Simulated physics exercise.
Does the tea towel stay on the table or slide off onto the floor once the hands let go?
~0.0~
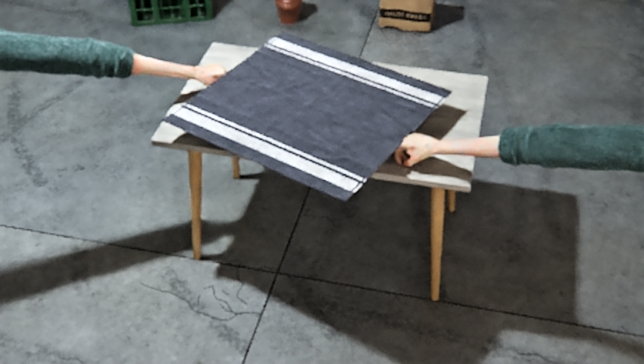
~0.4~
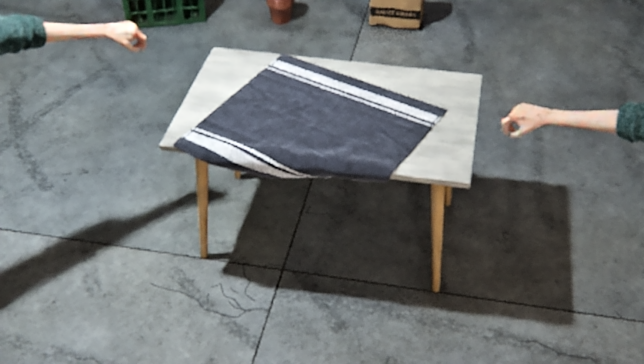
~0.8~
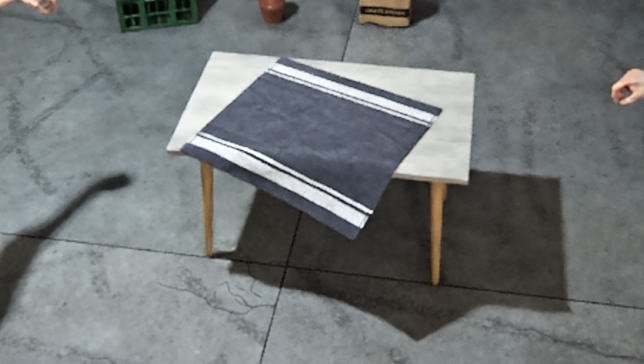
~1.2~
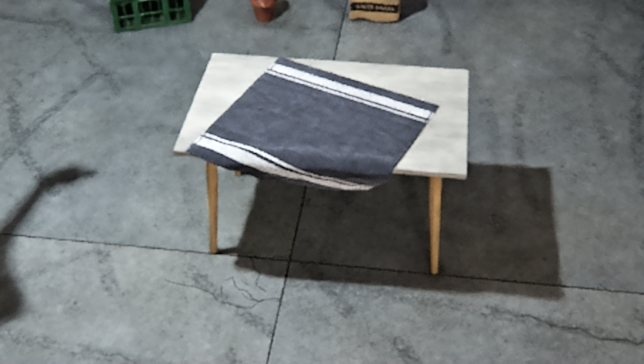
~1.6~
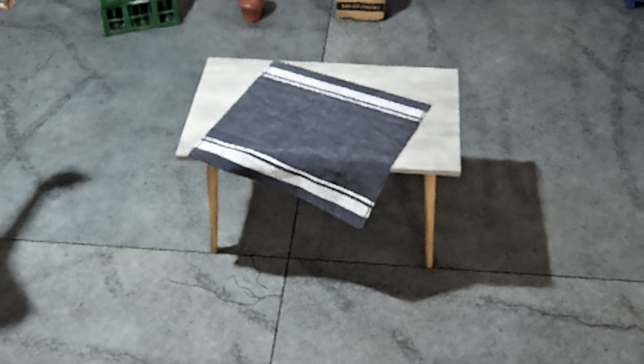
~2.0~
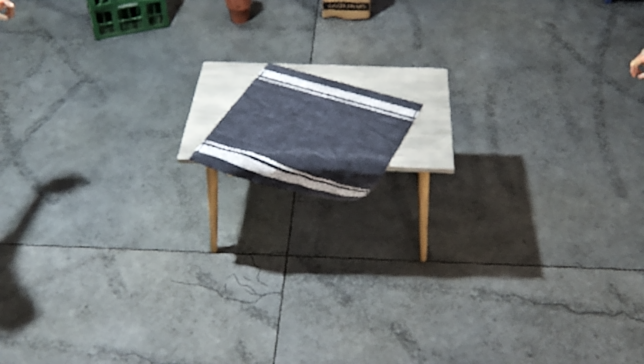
The tea towel stays on the table, with one corner hanging over the front edge.
